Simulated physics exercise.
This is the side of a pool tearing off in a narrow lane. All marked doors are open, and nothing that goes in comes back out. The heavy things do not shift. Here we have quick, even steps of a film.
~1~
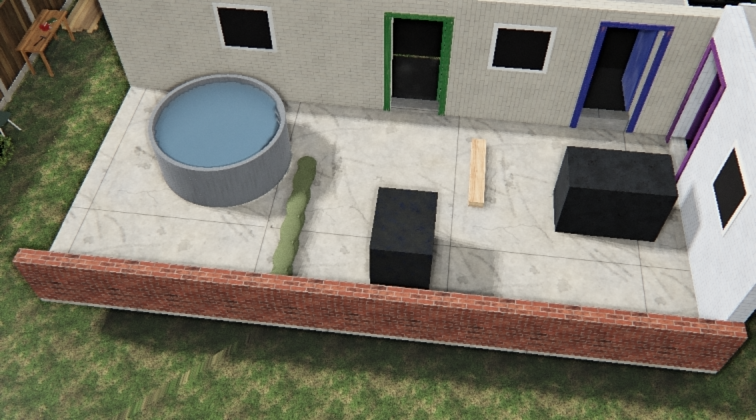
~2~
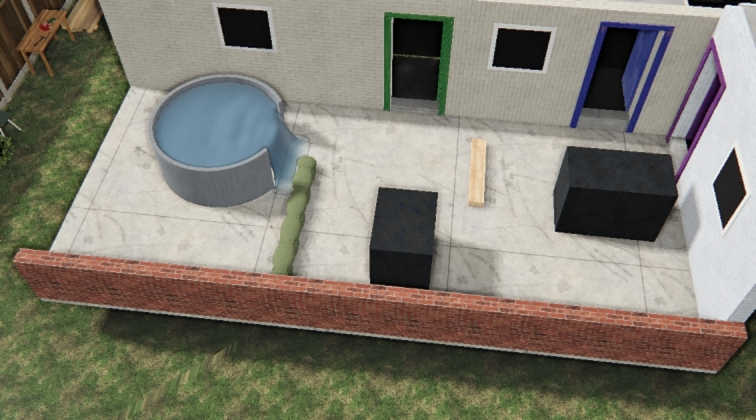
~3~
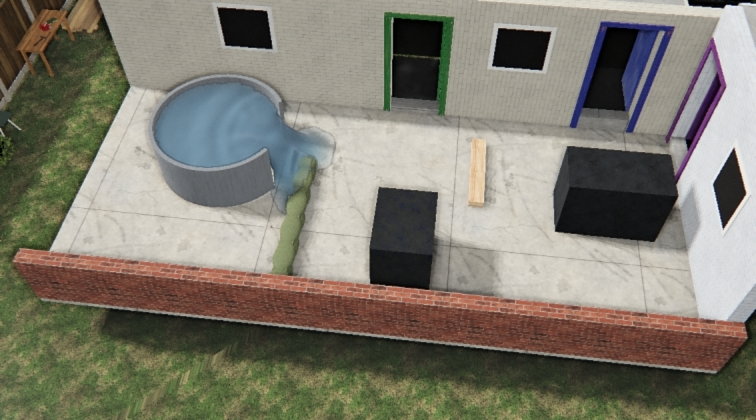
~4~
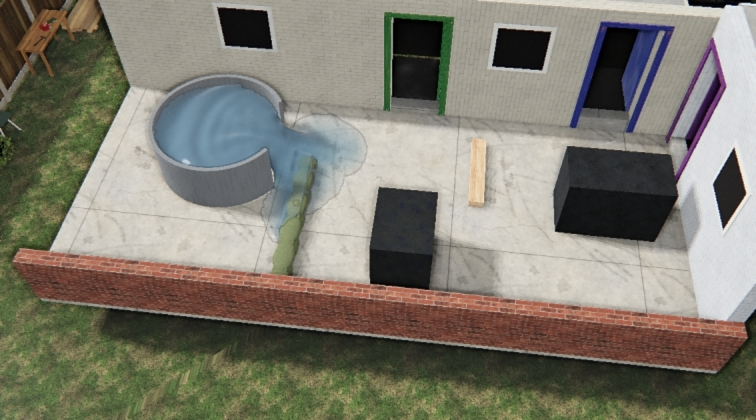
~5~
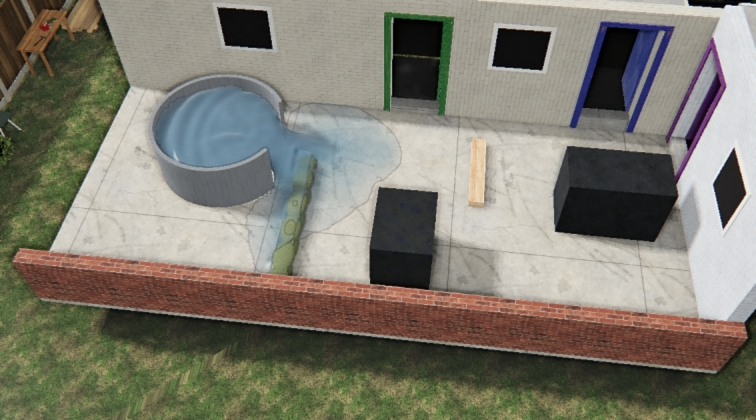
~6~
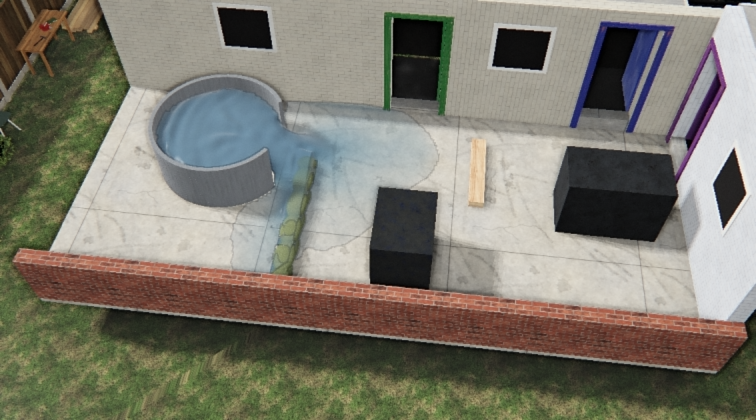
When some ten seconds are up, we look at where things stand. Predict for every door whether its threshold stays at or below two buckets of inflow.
The blue door stays at or below. The green door goes above two buckets. The purple door goes above two buckets.
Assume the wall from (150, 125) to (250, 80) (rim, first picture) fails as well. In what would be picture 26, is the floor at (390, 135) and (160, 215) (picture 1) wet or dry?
As listed: Submerged, unflooded.
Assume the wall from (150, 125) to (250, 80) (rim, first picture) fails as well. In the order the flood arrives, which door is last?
The purple-painted one is last.
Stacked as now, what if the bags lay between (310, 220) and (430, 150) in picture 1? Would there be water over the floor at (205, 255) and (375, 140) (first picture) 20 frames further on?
The first point would be inundated and the second inundated.
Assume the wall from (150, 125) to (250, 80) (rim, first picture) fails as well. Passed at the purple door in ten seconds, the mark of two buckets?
As for the purple door, it stays below the mark.
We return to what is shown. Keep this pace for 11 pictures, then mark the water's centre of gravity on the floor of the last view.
Close to (317, 171).
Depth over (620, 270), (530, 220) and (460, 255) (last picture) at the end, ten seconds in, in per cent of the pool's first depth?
Roughly 6 per cent, 12 per cent and 8 per cent.
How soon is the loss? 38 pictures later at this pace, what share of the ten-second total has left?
Share gone by then: About 70 %.
A moment on, water covers 40 % of the floor; the blue door not reached, the green door under two buckets in, the purple door not reached.
Next, water covers 60 % of the floor; the blue door wet at the sill, nothing in, the green door over two buckets in, the purple door wet at the sill, nothing in.
Then, water covers 80 % of the floor; the blue door wet at the sill, nothing in, the green door over two buckets in, the purple door over two buckets in.
Later, water covers 90 % of the floor; the blue door wet at the sill, nothing in, the green door over two buckets in, the purple door far over two buckets in.
In the end, water covers 95 % of the floor; the blue door wet at the sill, nothing in, the green door over two buckets in, the purple door far over two buckets in.
